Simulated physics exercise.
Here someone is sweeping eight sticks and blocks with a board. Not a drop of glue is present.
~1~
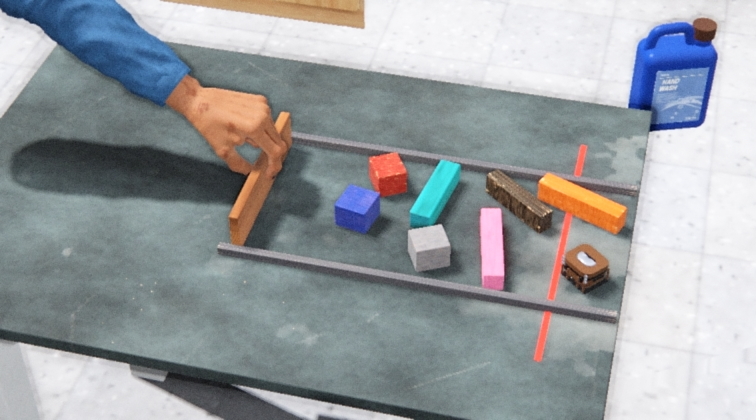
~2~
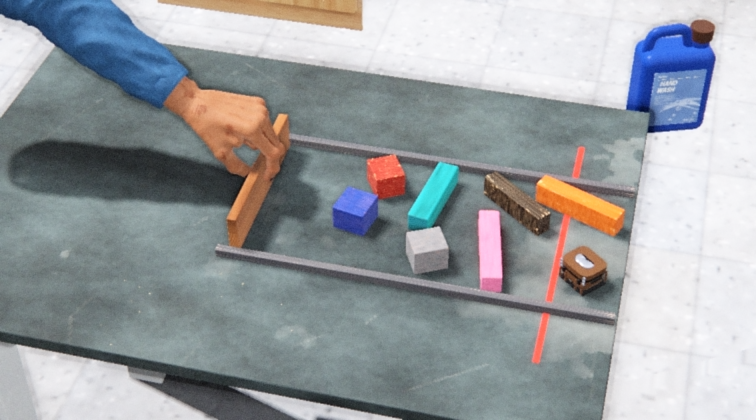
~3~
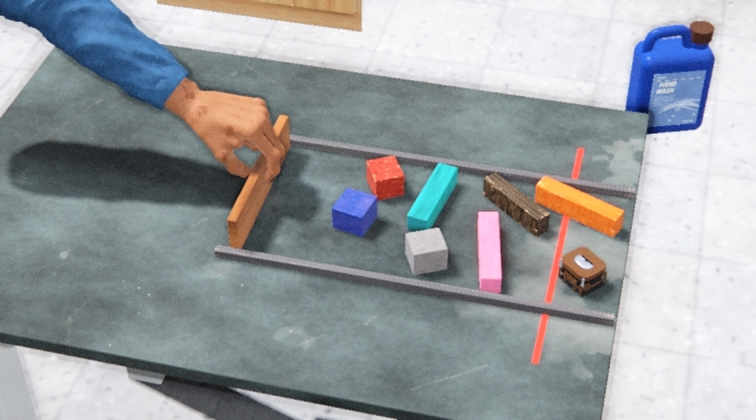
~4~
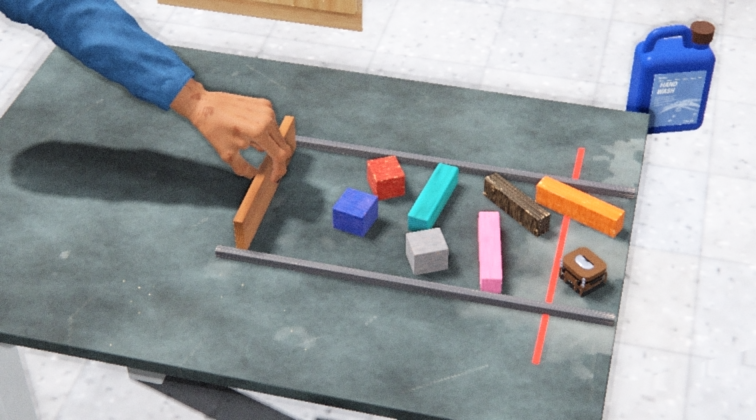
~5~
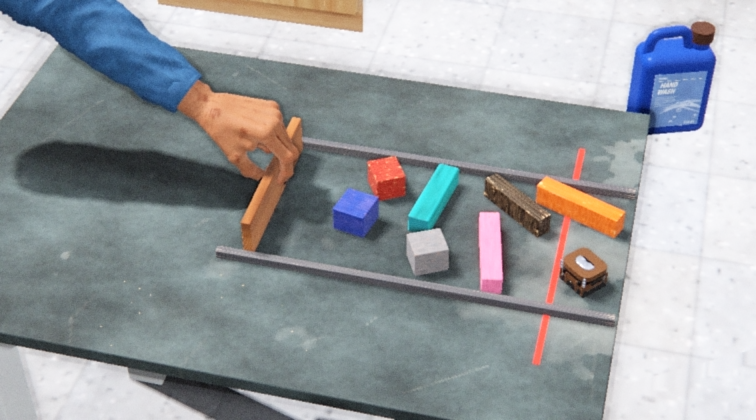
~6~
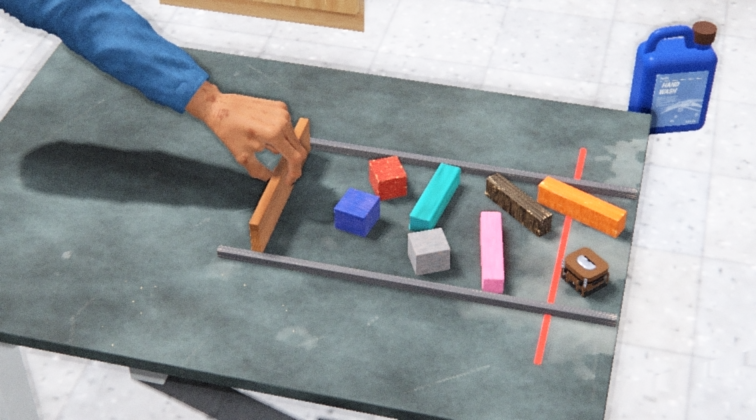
A hand holding an orange-brown board upright slides it slightly right between two rails, while the coloured blocks ahead stay still.
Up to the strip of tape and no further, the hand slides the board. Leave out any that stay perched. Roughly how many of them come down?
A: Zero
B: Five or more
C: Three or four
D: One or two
(C) Three or four.
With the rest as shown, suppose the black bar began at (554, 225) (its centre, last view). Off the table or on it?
Black bar: Gone.
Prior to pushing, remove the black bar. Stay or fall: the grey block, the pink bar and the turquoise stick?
Result - grey block: Up; pink bar: Up; turquoise stick: Up.
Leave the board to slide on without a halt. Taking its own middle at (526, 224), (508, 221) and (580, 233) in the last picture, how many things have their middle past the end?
In order, that gives 0, then 0, then 4.
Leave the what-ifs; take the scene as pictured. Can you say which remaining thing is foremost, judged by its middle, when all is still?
Answer - the pink bar.
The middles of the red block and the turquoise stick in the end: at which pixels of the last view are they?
About (584, 214), and about (611, 221).
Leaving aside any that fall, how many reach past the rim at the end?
Expected count: 1.
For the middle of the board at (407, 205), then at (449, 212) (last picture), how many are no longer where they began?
It comes to 3 for the first spot, 6 for the other.
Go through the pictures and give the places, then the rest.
In the first frame, brown case (585, 269); orange bar (582, 203); black bar (518, 201); board (262, 178); tape (563, 244).
In the second frame, orange bar (580, 205); board (260, 180).
In the third frame, black bar (516, 204); pink bar (489, 252).
In the fourth frame, brown case (583, 271); red block (386, 178).
In the fifth frame, orange bar (580, 207); grey block (427, 252).
In the sixth frame, brown case (585, 272); orange bar (581, 207); black bar (518, 204); board (281, 184); tape (563, 247).
Early on, none off yet; brown case at rest near (585, 272); orange bar at rest near (581, 207); black bar at rest near (518, 204).
A while later, none off yet; brown case at rest near (585, 272); orange bar travelled a little near (596, 206); black bar travelled a little near (557, 209).
Finally, the number that fall off is three or four; lost, black bar, orange bar and brown case.
